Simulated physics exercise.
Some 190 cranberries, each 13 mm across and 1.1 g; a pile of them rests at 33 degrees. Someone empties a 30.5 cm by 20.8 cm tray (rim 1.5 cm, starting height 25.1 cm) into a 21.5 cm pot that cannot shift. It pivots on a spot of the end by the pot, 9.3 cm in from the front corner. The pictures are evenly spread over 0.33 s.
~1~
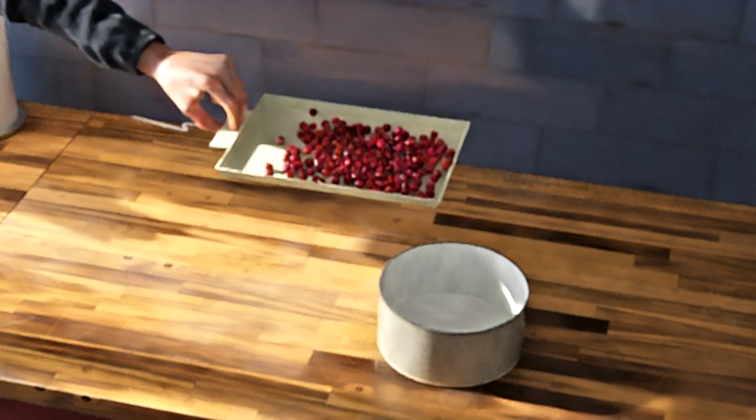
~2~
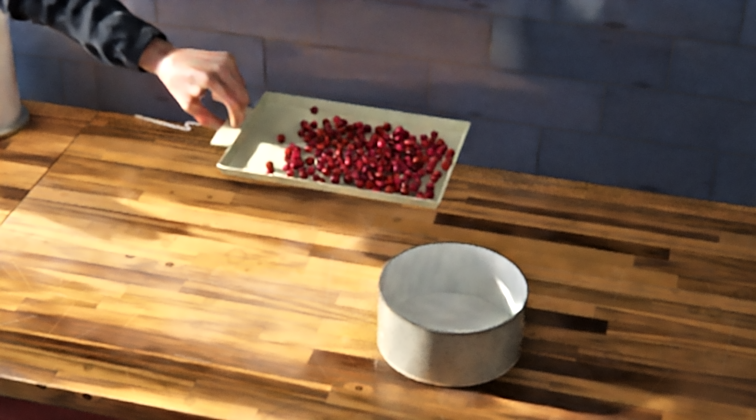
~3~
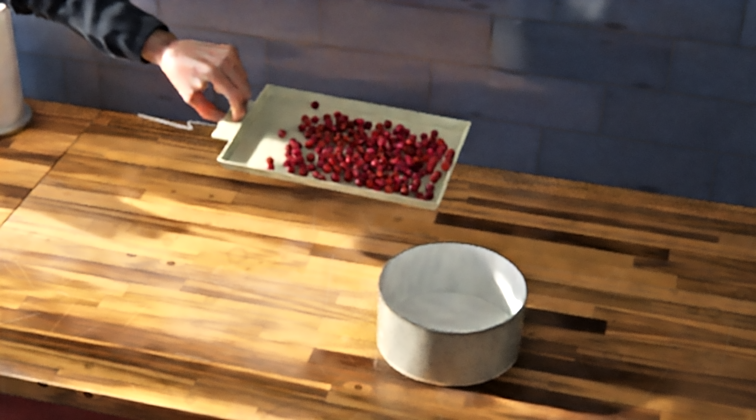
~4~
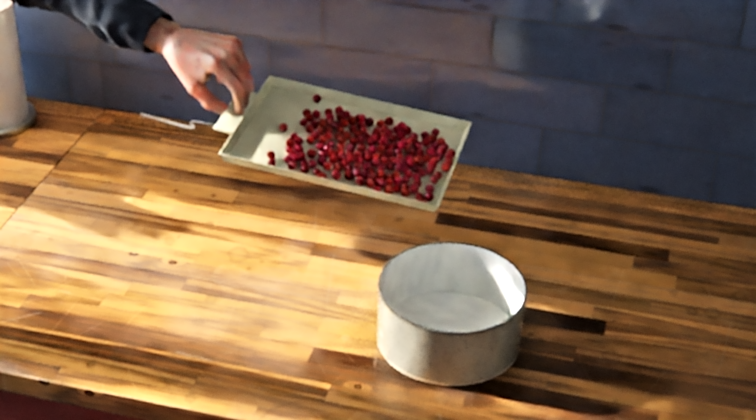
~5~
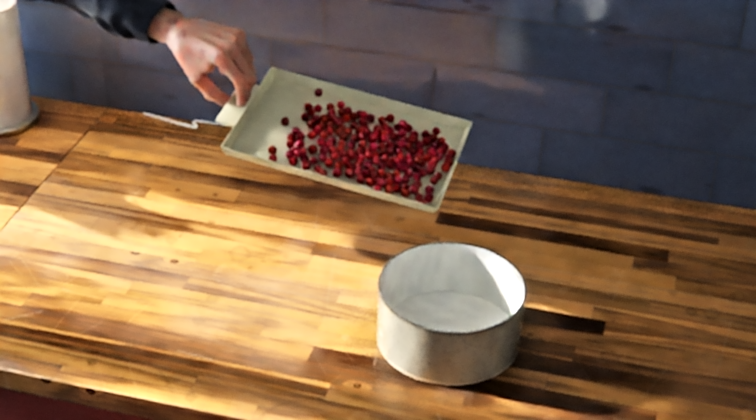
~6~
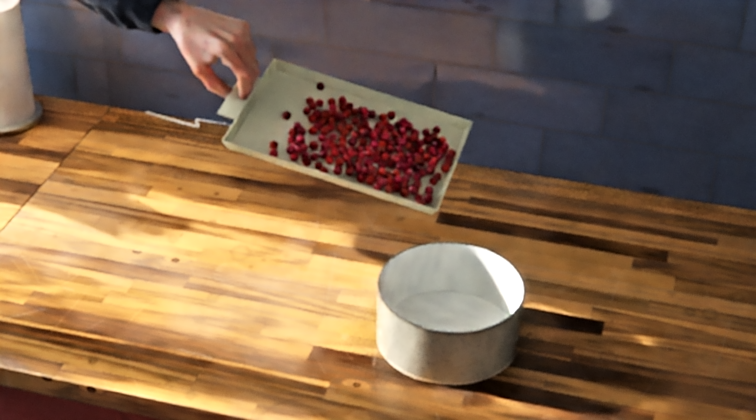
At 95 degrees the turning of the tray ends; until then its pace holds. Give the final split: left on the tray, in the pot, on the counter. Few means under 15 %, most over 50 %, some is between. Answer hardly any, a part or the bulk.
Tray: Hardly any, pot: The bulk, counter: Hardly any.
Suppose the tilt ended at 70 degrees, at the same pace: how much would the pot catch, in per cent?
In that case some 90 per cent.
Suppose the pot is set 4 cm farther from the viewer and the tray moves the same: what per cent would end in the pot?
In that case some 85 per cent.
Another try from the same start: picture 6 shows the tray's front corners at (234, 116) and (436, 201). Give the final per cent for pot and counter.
Pot 60, counter 40.
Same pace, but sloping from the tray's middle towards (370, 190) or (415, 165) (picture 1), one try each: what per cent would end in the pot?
Some 80 and 65 per cent.
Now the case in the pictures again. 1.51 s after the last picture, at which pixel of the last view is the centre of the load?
At about (453, 252).
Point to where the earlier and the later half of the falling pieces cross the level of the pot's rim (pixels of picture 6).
At about (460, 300), then at (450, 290).
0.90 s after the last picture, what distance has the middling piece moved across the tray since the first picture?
Some 3 cm.
Then, 0.90 s after the last picture, tilt 50 degrees; the tray holds 95 %, the pot 0 %.
Then, 1.51 s after the last picture, tilt 76 degrees; the tray holds 35 %, the pot 40 %.
Then, 2.16 s after the last picture, tilt 95 degrees; the tray holds 0 %, the pot 95 %.
In the end, tray 0 %, pot 95 %, counter 5 %.
